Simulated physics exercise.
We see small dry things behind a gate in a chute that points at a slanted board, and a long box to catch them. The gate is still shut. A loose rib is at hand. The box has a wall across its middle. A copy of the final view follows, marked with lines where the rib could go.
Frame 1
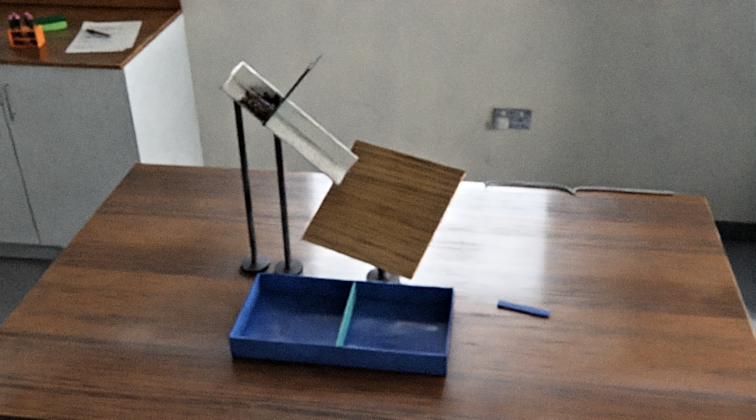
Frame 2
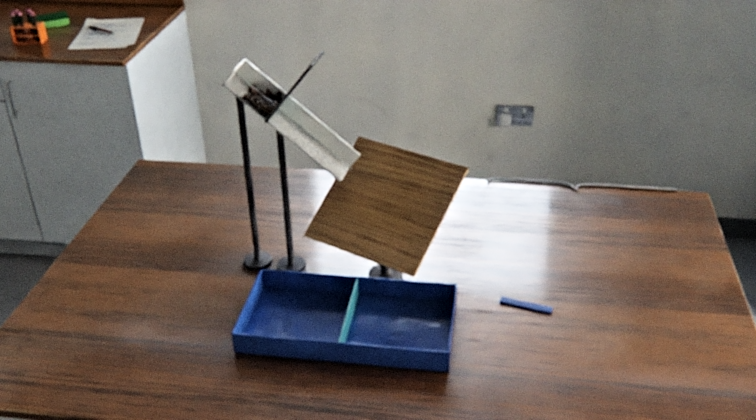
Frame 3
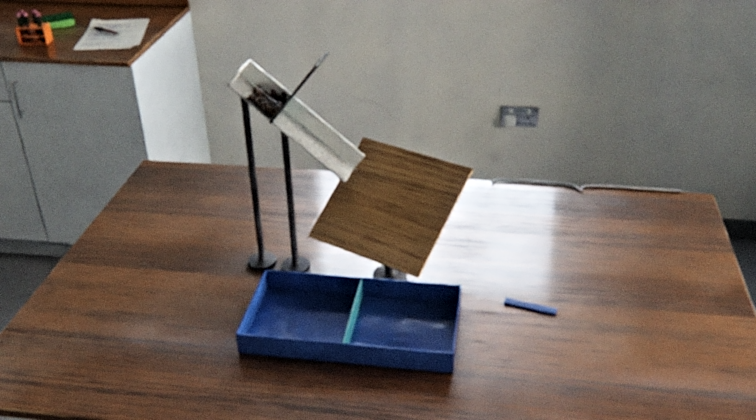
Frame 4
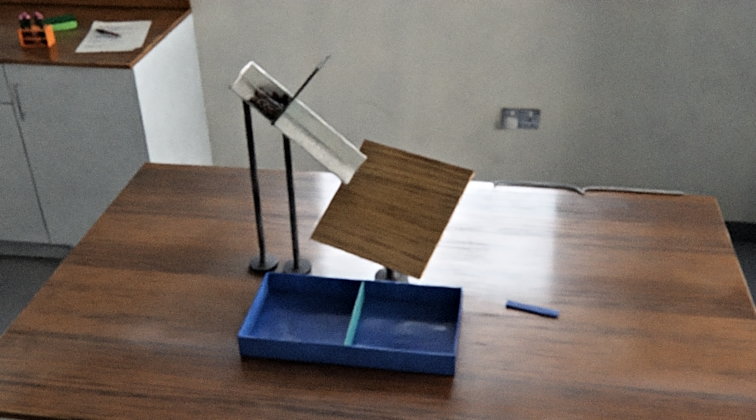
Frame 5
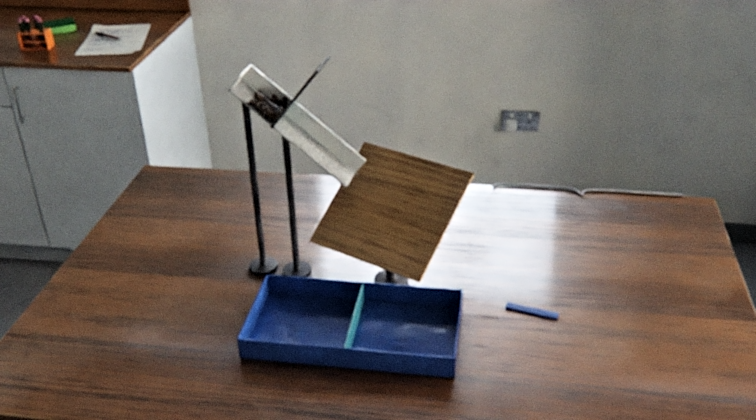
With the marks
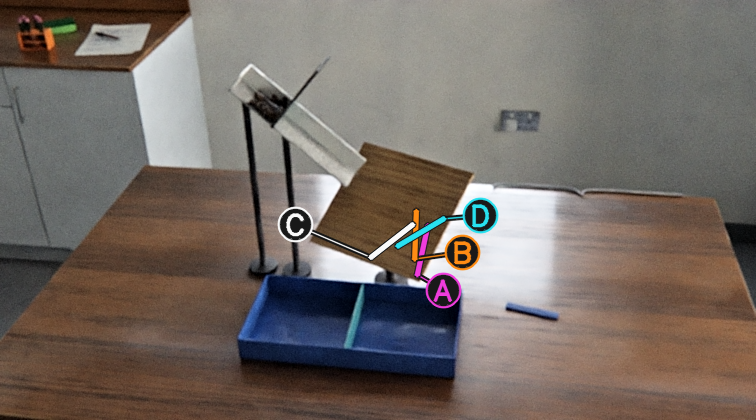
On a brown wooden table in a pale-walled room, a white chute holding small dark pieces slopes down to the right toward a slanted wooden board, behind a blue box with a green divider. The view shifts very slightly, while the pieces, board, box and loose blue strip all stay still.
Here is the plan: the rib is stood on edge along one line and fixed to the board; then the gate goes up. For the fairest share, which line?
Use line D.
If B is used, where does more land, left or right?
The right half.
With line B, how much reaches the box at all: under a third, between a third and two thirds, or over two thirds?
Line B gives over two thirds.
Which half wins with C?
The left half.
On the marked copy, line A from (427, 225) to (417, 274); line B from (416, 211) to (414, 259); line C from (412, 224) to (370, 257); line D from (443, 218) to (397, 246).
With A, of what is caught, a small part in the left half, most in the right.
With B, of what is caught, a small part in the left half, most in the right.
With C, of what is caught, nearly all in the left half, a small part in the right.
With D, of what is caught, about half in the left half, about half in the right.
